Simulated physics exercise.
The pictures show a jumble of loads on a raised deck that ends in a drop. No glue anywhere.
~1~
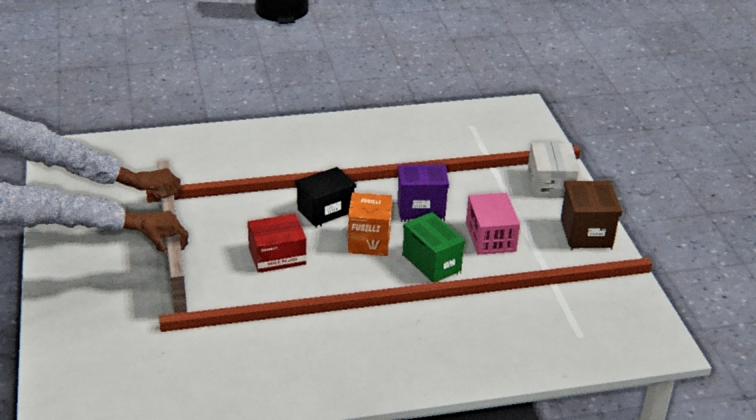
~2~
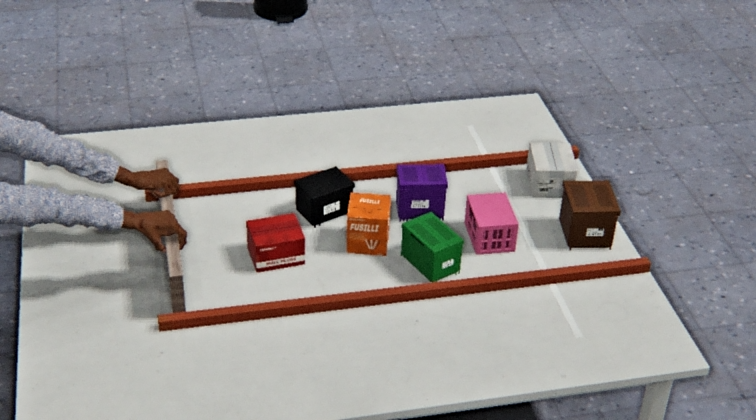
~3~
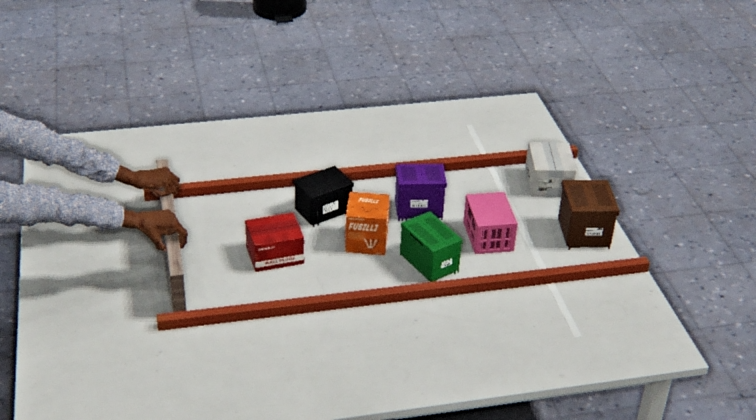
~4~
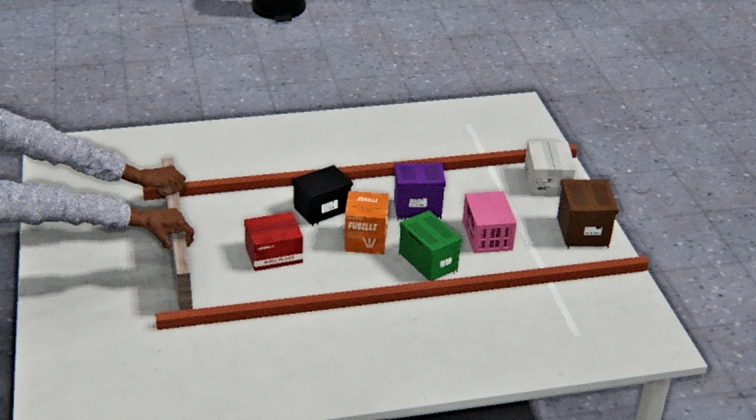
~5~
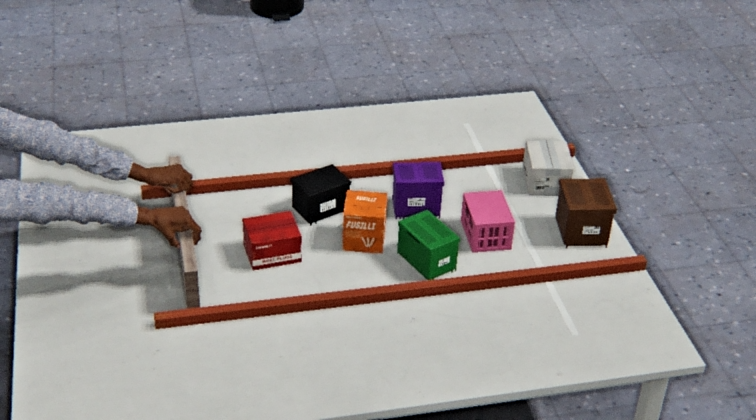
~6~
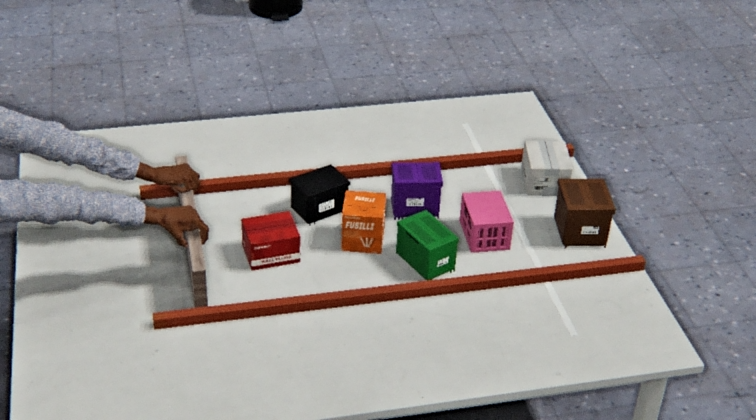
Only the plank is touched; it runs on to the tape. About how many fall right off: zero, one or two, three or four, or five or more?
Here the number that fall off is three or four.
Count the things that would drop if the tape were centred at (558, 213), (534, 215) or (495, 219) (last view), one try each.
Try by try, 5, 3 and 1.
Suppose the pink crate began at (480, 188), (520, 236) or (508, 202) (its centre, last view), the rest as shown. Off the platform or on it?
In turn it tumbles off; holds on; comes down.
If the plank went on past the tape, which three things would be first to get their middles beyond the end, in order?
The order is the brown tote, then the white parcel, then the pink crate.
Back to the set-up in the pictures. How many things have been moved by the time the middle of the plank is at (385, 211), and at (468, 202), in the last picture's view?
The counts are 6 and 8.
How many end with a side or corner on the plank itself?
The number is 3.
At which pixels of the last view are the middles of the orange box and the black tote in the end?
About (581, 196), and the other about (528, 181).
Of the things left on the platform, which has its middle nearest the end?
That is the purple tote.
Early on, none off yet; brown tote at rest near (583, 213); white parcel at rest near (546, 168); pink crate at rest near (486, 221).
A while later, none off yet; brown tote at rest near (583, 213); white parcel at rest near (546, 168); pink crate travelled about its own width near (520, 217).
Finally, the number that fall off is three or four; lost, pink crate, white parcel and brown tote.
